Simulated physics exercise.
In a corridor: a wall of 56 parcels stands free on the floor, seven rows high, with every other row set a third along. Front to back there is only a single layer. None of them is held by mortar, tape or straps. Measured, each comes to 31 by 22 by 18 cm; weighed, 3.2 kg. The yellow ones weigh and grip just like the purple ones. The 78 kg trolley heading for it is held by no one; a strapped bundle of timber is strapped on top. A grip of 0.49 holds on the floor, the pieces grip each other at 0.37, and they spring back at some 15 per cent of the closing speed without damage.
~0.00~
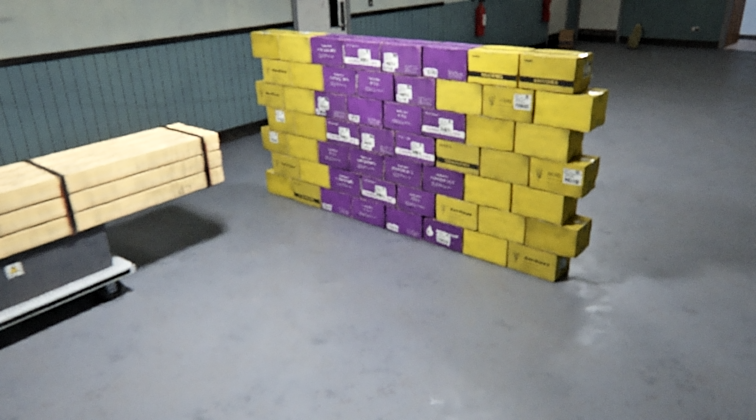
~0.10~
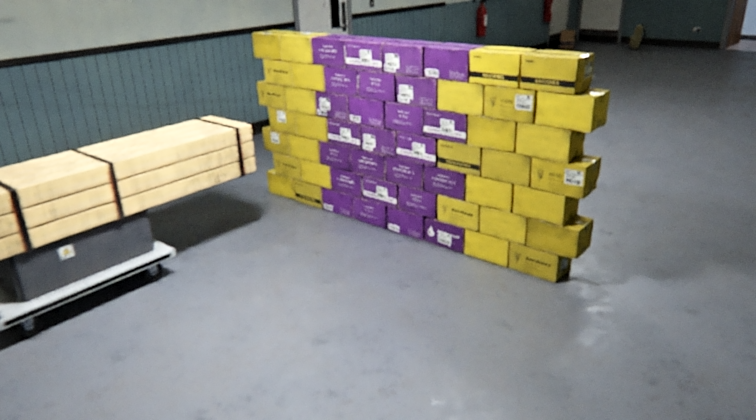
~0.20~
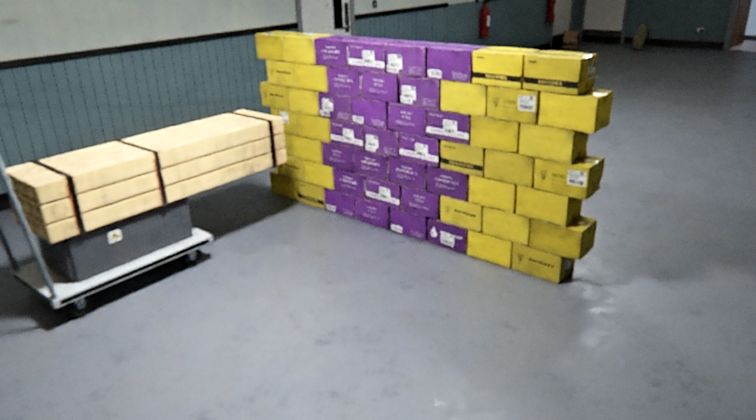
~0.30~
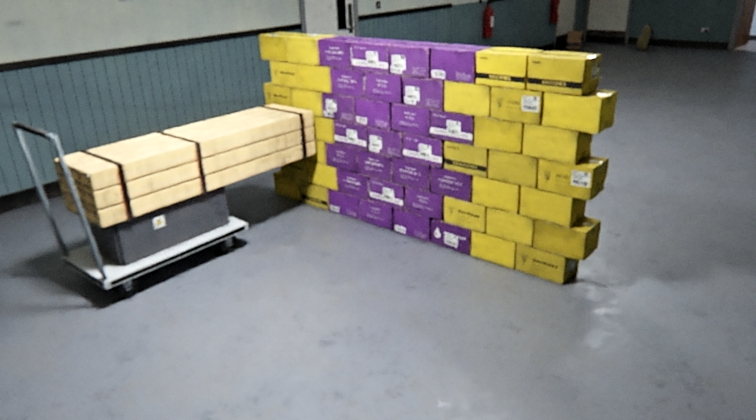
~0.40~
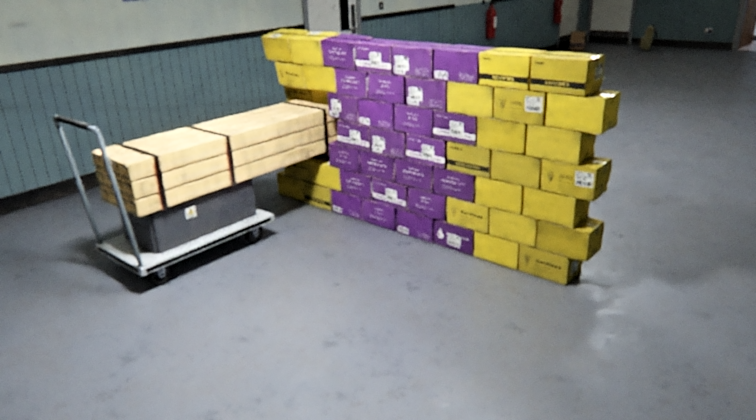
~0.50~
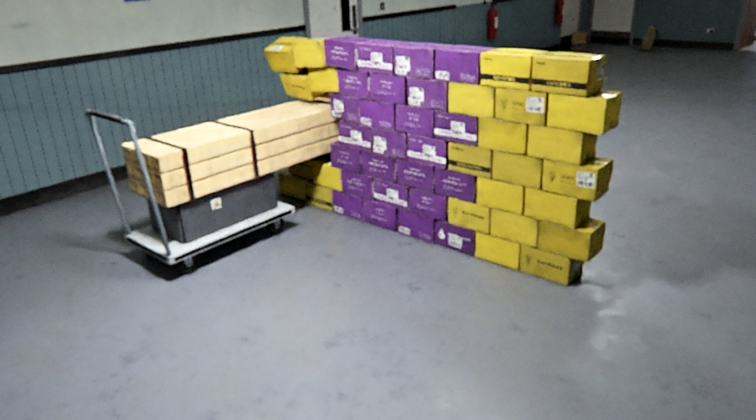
In a warehouse, a trolley loaded with long wooden planks rolled in from the left with nobody pushing it, and its load pushed into a wall of yellow and purple boxes, tilting several.
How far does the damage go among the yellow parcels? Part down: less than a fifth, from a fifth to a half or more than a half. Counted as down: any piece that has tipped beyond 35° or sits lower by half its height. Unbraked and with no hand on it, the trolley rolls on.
By the end, within a fifth to a half of them are down.
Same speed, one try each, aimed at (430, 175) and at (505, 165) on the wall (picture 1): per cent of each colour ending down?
You'd get yellow at 0 followed by 40, and purple at 20 followed by 0 percent.
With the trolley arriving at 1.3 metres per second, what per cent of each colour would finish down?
You'd end up with yellow at 40 per cent down and purple at 20 per cent.
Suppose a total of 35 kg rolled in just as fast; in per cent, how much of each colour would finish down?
Share down - yellow: 40; purple: 0 (per cent).
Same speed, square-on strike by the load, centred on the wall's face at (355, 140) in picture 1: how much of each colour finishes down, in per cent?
Result - yellow: 0 %; purple: 30 %.
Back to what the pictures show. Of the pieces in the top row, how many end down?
2 from that row.
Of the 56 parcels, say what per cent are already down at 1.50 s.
20 per cent at that moment.
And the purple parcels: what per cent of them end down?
Purple share down - 0 in a hundred.
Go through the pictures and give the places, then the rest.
In the first picture (places mark the middle of the side facing us; the camera pans a little), load (212, 150) 81 cm short of the wall; top yellow parcel (294, 49); top purple parcel (444, 64); nothing disturbed.
Load (246, 141) 55 cm short of the wall; top yellow parcel (295, 50), in the second picture.
Load (278, 133) 29 cm short of the wall; top yellow parcel (298, 50), in the third picture.
Load (308, 126) 40 mm short of the wall; top yellow parcel (302, 51), in the fourth picture.
Load (331, 121) 16 cm into the wall's line; top yellow parcel (306, 52) leaning 8°; steepest lean 10°, the parcel at (277, 49); 12 disturbed, none down, in the fifth picture.
Load 34 cm into the wall's line; top yellow parcel (307, 54) leaning 5°; top purple parcel (456, 67); steepest lean 22°, the parcel at (280, 62); 13 disturbed, none down, in the sixth picture.
After 0.68 s, load 65 cm past the wall's line, still rolling; 8 of the 31 yellow parcels down (8 of 56 in all colours); top yellow parcel leaning 26°, 8 cm lower.
After 0.94 s, load 97 cm past the wall's line, still rolling; 10 of the 31 yellow parcels down (10 of 56 in all colours); top yellow parcel leaning 61°, 19 cm lower.
After 1.50 s, load 1.24 m past the wall's line, still rolling; 10 of the 31 yellow parcels down (10 of 56 in all colours); top yellow parcel upside down.
At rest (4.5 s), load 1.24 m past the wall's line, stopped; 10 of the 31 yellow parcels down (10 of 56 in all colours); top yellow parcel upside down; top purple parcel unmoved. That is 32 per cent. As the last picture would show them, middles, top yellow parcel near (303, 164), top purple parcel near (466, 64).
